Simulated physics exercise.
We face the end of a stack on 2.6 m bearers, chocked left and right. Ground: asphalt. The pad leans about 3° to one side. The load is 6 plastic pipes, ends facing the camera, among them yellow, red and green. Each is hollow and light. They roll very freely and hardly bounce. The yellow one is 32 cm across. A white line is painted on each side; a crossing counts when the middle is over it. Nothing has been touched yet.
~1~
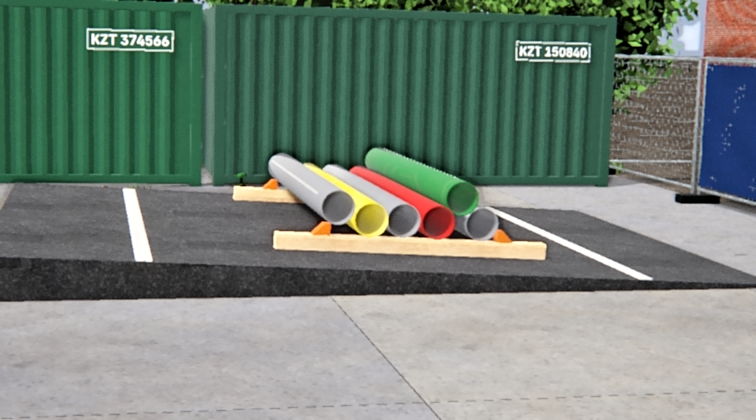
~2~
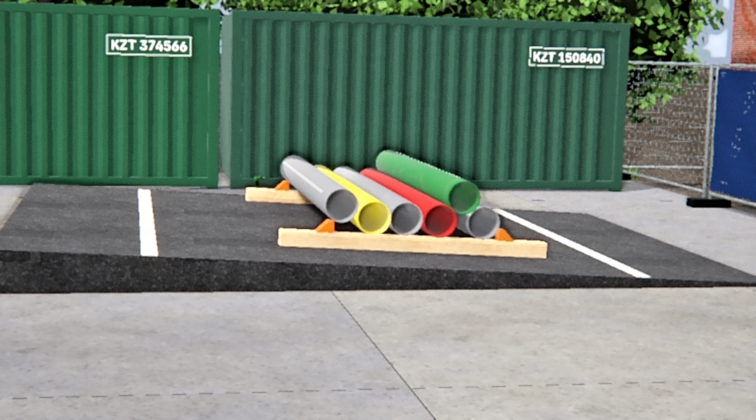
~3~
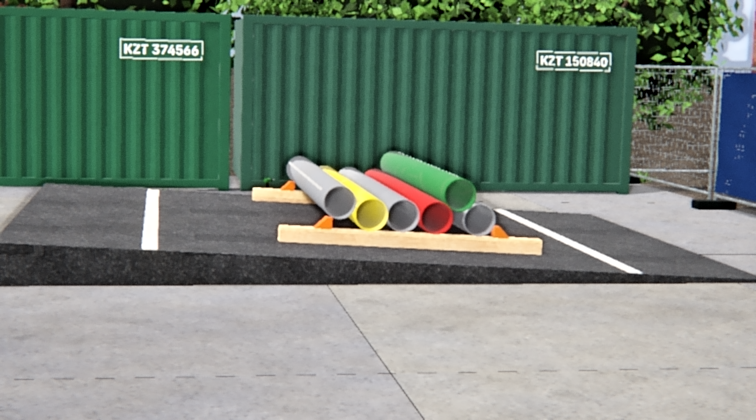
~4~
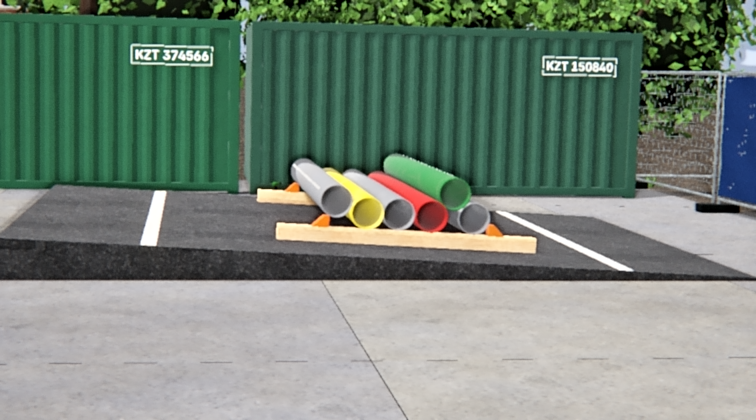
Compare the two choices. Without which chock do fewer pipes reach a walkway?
Go for the left-hand chock: 0 against 6.
If it is the left, after 0.9 s, yellow is on the bearers, 85 cm from the bearers' left end; red is on the bearers, 110 cm from the bearers' right end; green is up on others, 85 cm from the bearers' right end; 0 past a line.
If it is the left, in the end, yellow is on the bearers, 85 cm from the bearers' left end; red is on the bearers, 110 cm from the bearers' right end; green is up on others, 85 cm from the bearers' right end; 0 past a line.
If it is the right, after 2.7 s, yellow is on the bearers, 115 cm from the bearers' right end, rolling right; red is on the bearers, 50 cm from the bearers' right end, rolling right; green is on the bearers, 10 cm from the bearers' right end, rolling right; 1 past a line.
If it is the right, in the end, yellow is past the right line; red is past the right line; green is past the right line; 6 past a line.
